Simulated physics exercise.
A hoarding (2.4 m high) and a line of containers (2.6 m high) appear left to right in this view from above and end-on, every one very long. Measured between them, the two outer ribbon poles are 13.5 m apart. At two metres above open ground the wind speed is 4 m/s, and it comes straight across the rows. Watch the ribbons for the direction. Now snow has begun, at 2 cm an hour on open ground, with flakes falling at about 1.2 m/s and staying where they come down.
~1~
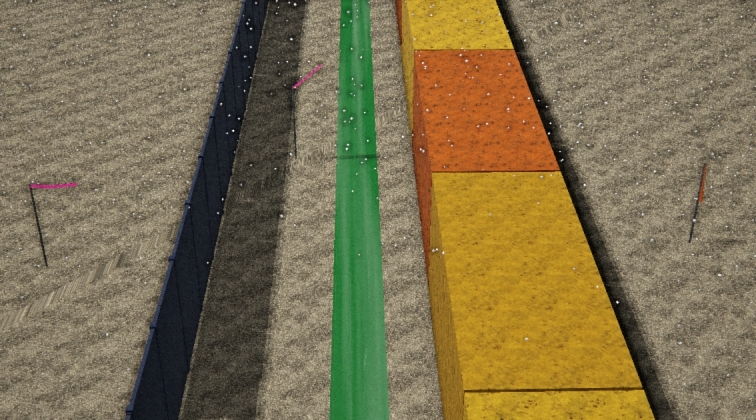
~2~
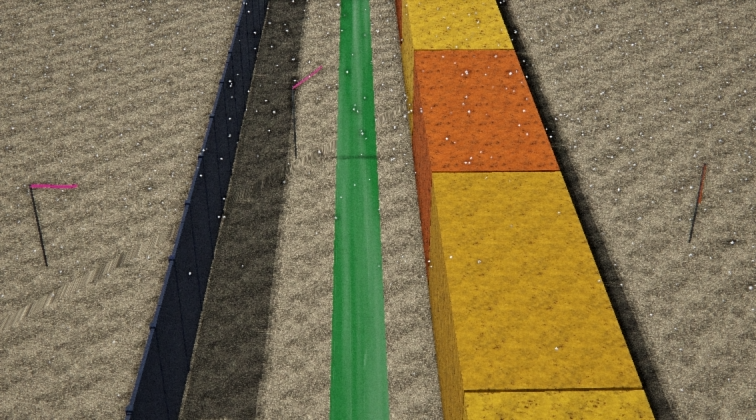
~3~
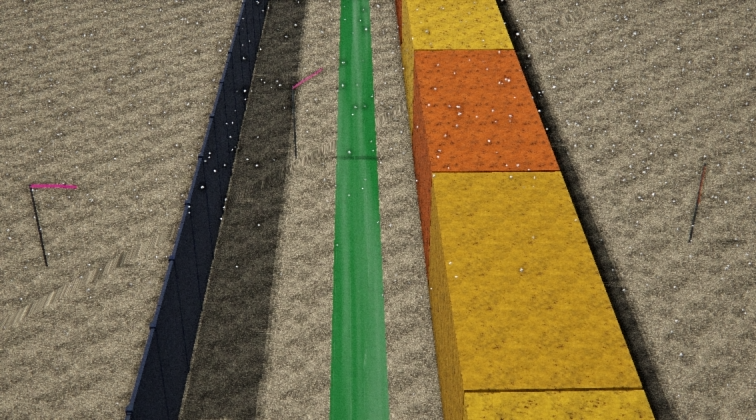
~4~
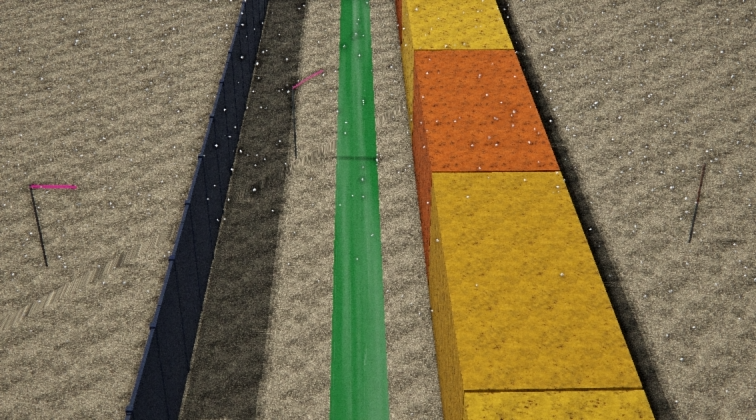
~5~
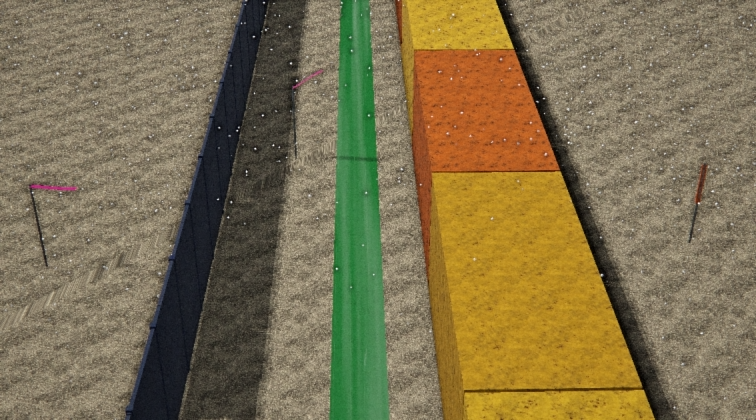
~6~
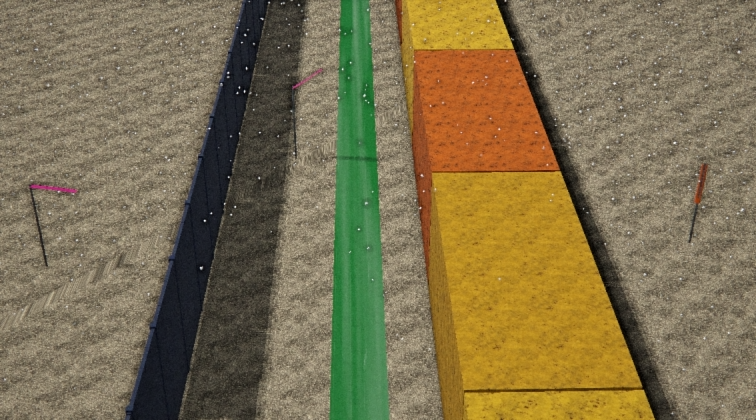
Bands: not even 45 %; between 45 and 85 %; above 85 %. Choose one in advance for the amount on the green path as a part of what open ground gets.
The band is from 45 to 85 %.
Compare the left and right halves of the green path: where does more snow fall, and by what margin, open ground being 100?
More goes to the right portion, roughly 15 points more.
10 minutes on, 2 mm on the green path, 3 mm in the open.
30 minutes on, 6 mm on the green path, 10 mm in the open.
60 minutes on, 12 mm on the green path, 20 mm in the open, so the green path has 58 % of the open amount; the left half of it has 51 %, the right half 65 %.
